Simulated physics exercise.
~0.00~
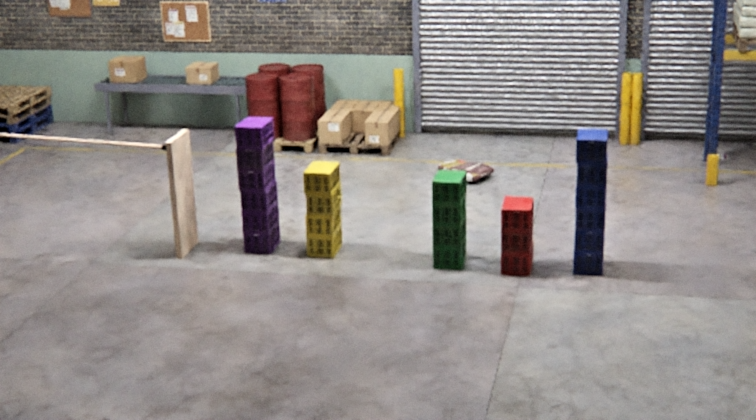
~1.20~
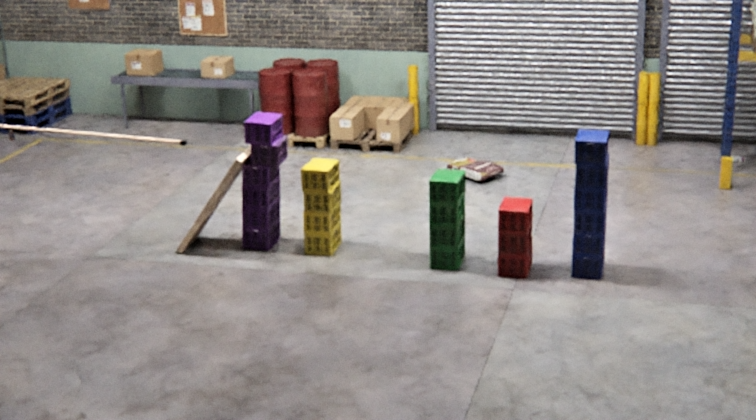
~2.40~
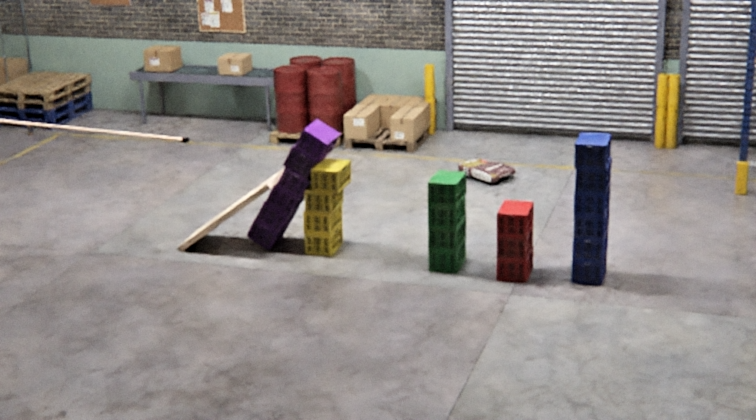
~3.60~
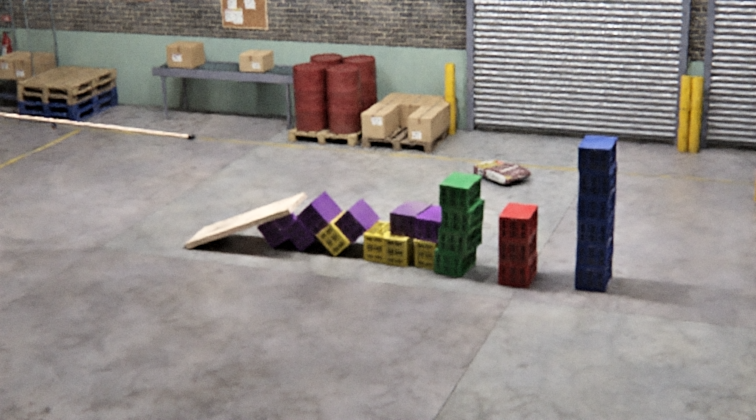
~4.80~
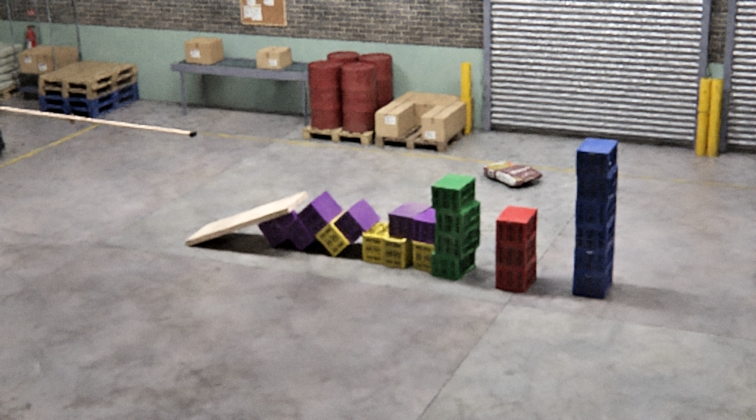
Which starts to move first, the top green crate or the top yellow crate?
The top yellow crate moves first, as the purple stack leans into it. The top green crate shifts only later, once the purple and yellow crates have come down.
